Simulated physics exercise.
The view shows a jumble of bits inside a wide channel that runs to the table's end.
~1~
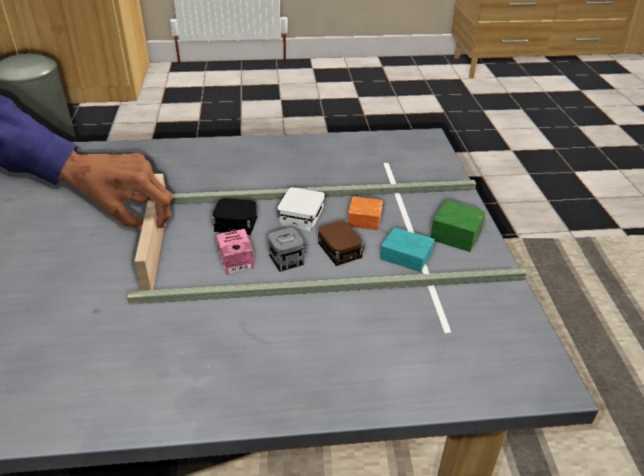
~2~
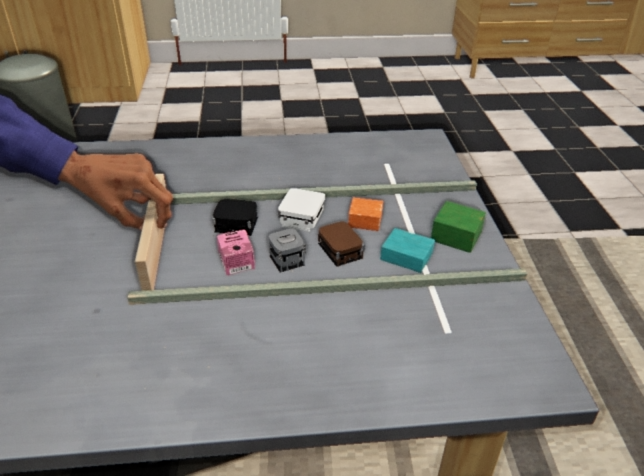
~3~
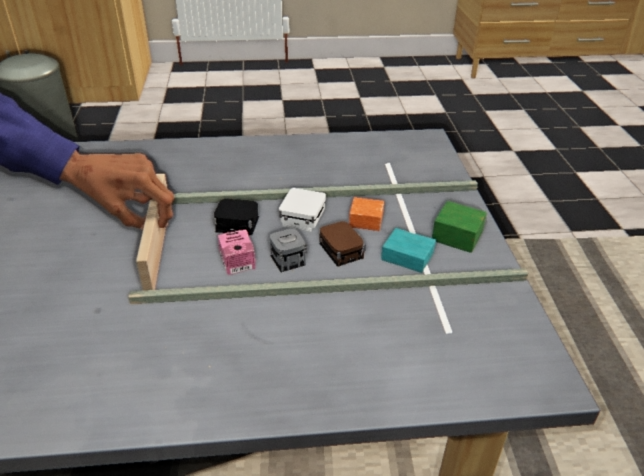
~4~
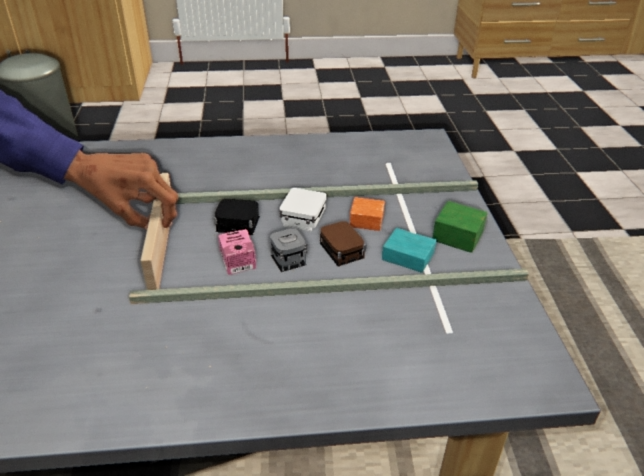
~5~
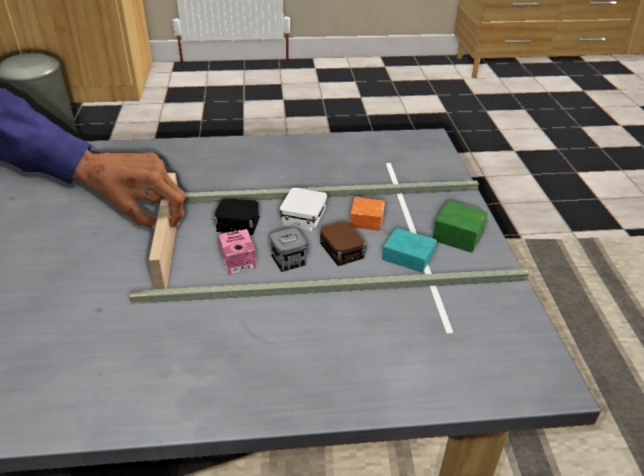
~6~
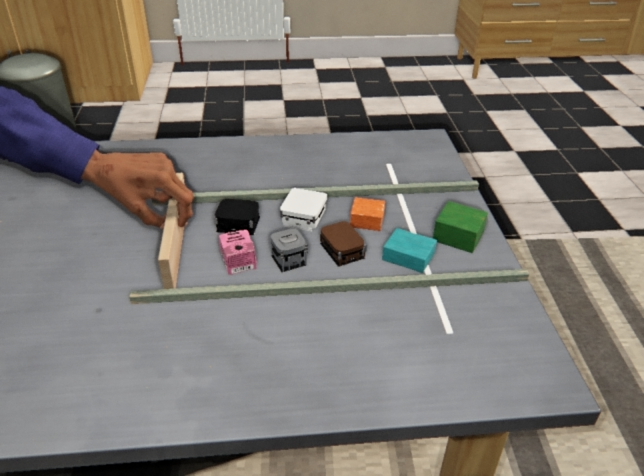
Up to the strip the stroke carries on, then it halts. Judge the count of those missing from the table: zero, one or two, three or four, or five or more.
A single one or a pair go.
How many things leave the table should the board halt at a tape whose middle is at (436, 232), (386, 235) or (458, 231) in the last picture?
Tallies in the order asked: 3, 0, 4.
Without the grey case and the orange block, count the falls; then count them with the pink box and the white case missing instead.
Try 1: 0; try 2: 0.
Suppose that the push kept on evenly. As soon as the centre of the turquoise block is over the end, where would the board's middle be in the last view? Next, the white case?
Middle approx. at (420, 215), then approx. at (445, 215).
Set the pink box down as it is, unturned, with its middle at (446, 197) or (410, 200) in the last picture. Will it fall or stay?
Well, the first time it goes overboard and the second time it goes overboard.
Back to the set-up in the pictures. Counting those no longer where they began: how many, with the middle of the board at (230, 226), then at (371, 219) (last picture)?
Moved so far: 2, then 8.
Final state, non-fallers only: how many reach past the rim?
2, I think.
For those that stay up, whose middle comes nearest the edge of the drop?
Green block.
Soon after, none off yet; green block at rest near (460, 227); turquoise block at rest near (409, 250); orange block at rest near (368, 214).
After that, none off yet; green block at rest near (460, 227); turquoise block displaced a little near (431, 252); orange block displaced about its own width near (406, 211).
And then, none off yet; green block displaced a little near (482, 225); turquoise block displaced about its own width near (472, 253); orange block displaced well along near (462, 203).
In the end, the number that fall off is one or two; gone, orange block.
